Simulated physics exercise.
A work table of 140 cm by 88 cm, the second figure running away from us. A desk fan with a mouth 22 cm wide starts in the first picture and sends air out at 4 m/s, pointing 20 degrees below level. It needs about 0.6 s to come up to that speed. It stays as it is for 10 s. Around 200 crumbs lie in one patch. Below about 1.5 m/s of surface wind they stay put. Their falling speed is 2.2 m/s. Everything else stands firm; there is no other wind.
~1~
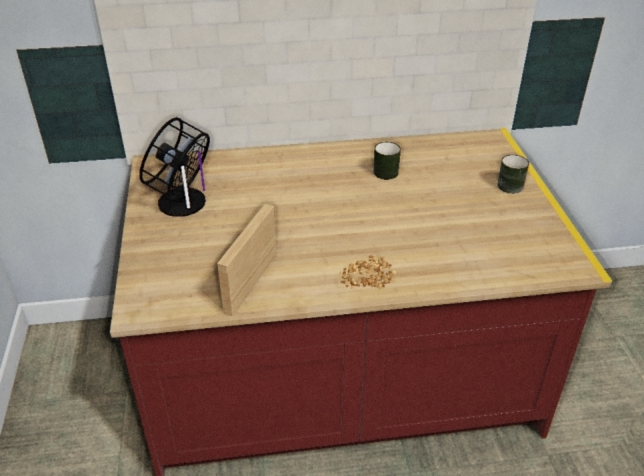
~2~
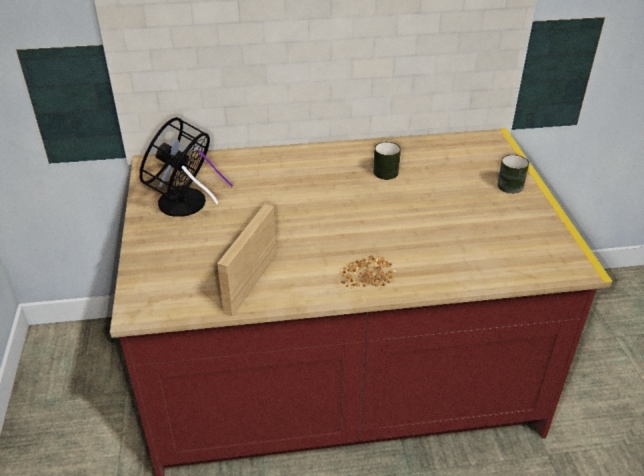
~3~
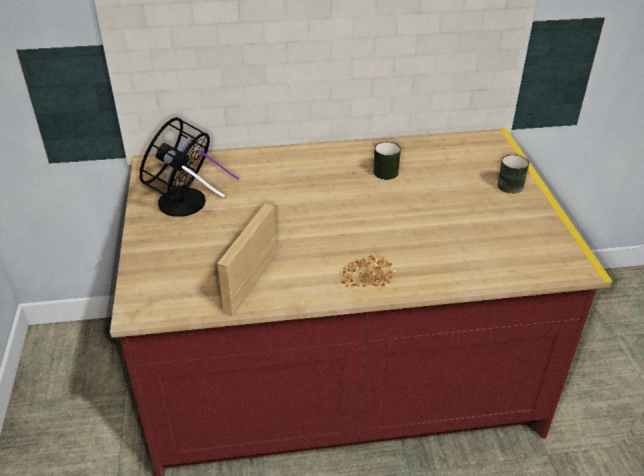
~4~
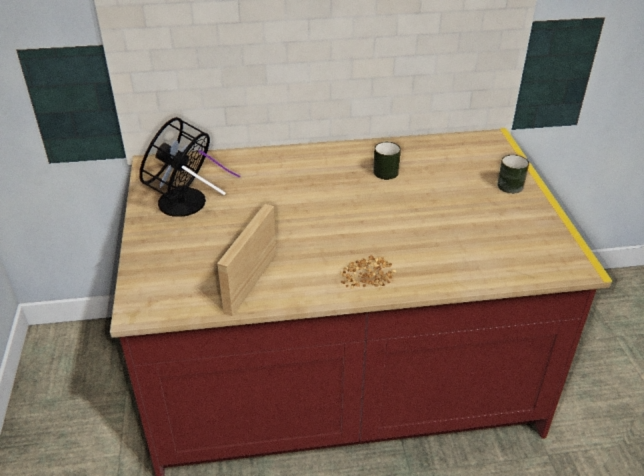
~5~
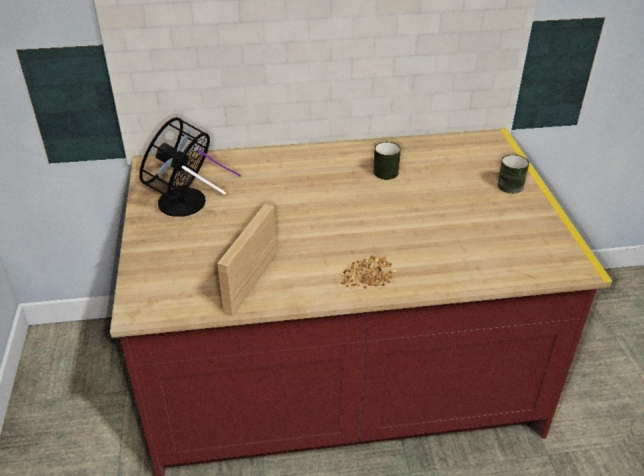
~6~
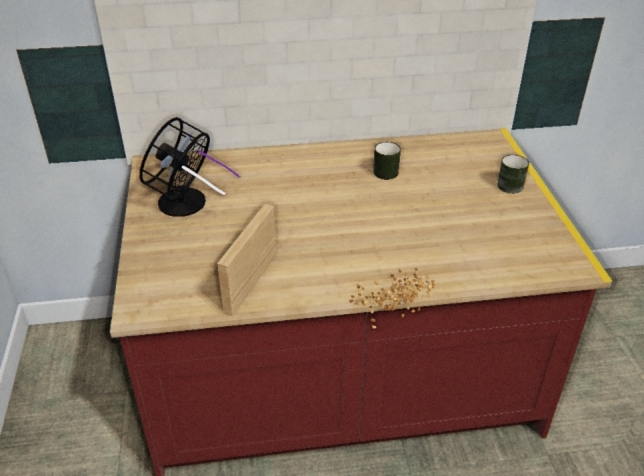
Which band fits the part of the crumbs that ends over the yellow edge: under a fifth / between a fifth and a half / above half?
Of the crumbs, under a fifth end over the yellow edge.
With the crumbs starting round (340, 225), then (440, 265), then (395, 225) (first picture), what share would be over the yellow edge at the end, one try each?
In turn about 90 %, 4 %, 100 %.
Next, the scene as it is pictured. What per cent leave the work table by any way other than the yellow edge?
Near 100 %.
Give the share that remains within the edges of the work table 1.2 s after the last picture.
Near 4 %.
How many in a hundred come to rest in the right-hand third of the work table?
About 0 %.
Then, 1.2 s after the last picture, 0 % are on the move or not yet settled, 0 % are over the yellow edge.
Then, 2.4 s after the last picture, 0 % are on the move or not yet settled, 0 % are over the yellow edge.
Then, 4.7 s after the last picture, 0 % are on the move or not yet settled, 0 % are over the yellow edge.
Then, 9.2 s after the last picture, at the end, 0 % are over the yellow edge.
